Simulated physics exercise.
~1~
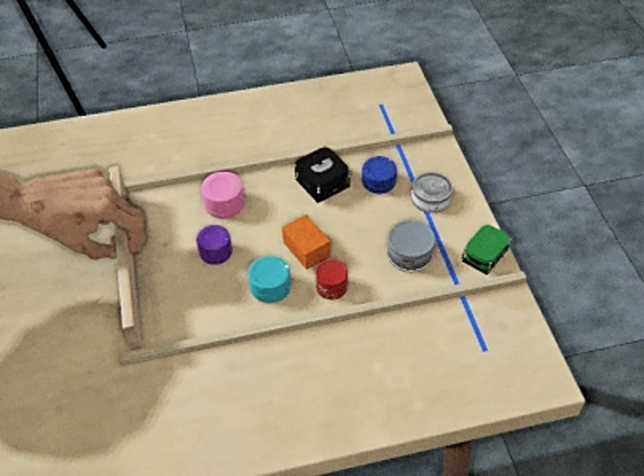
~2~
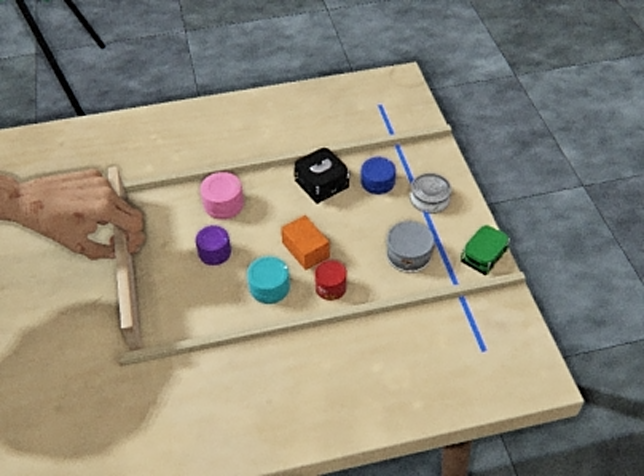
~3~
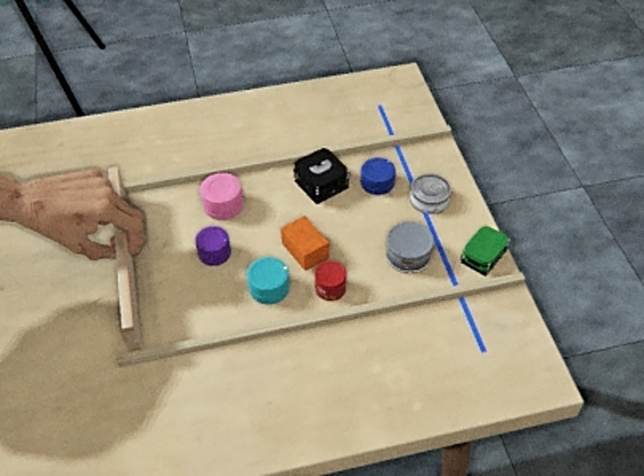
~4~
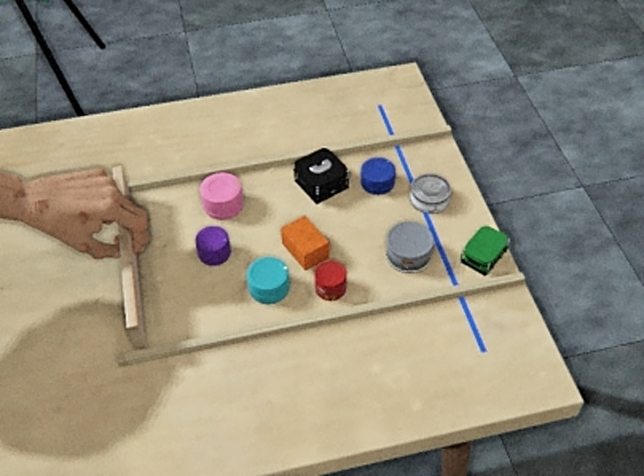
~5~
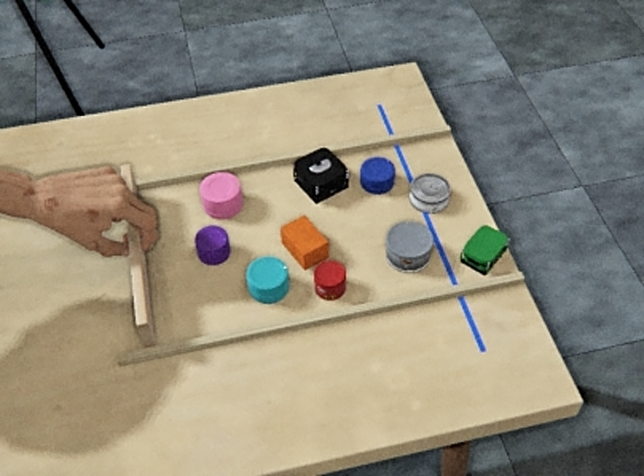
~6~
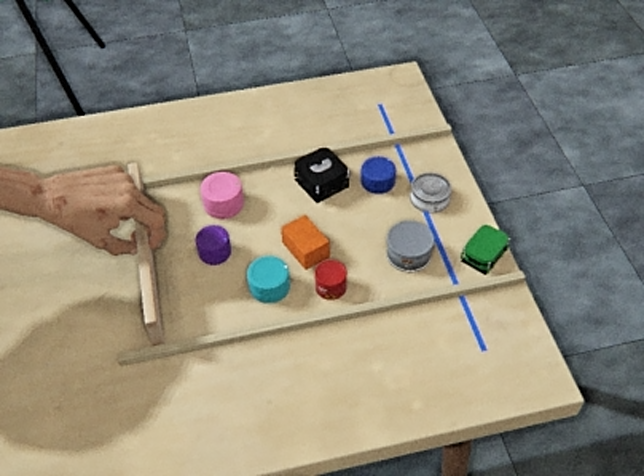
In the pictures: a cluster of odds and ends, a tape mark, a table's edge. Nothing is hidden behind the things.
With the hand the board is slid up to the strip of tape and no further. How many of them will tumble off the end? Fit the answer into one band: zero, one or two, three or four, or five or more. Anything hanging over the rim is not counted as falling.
I would say one or two.
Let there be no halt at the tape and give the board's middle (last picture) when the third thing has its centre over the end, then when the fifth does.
First roughly (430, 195), later roughly (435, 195).
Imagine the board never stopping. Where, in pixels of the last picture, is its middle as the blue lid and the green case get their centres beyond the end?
At (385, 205) for the blue lid; at (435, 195) for the green case.
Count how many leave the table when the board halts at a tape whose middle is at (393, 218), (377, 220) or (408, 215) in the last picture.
In that order 1, 0 and 1.
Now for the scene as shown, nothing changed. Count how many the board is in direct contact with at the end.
Number in contact with it: 4.
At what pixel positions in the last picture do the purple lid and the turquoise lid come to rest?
Final spots - purple lid (435, 189), turquoise lid (461, 239).
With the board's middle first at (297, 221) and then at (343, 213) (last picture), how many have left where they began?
Tally: First 7; then 8.
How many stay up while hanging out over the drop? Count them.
Looks like 4 of them.
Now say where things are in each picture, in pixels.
In the first picture, green case (486, 250); white tin (432, 192); grey tin (411, 246); board (125, 254); tape (426, 211).
In the second picture, white tin (431, 193); board (124, 254).
In the third picture, grey tin (410, 248); turquoise lid (269, 281).
In the fourth picture, green case (485, 250); black case (321, 175).
In the fifth picture, white tin (430, 193); red tub (330, 281).
In the sixth picture, green case (485, 249); white tin (431, 193); grey tin (410, 247); board (146, 250); tape (425, 211).
Early on, none off yet; green case at rest near (485, 249); white tin at rest near (431, 193); grey tin at rest near (410, 247).
A while later, none off yet; green case at rest near (485, 249); white tin at rest near (432, 193); grey tin moving near (417, 244).
Finally, the number that fall off is one or two; lost, blue lid.
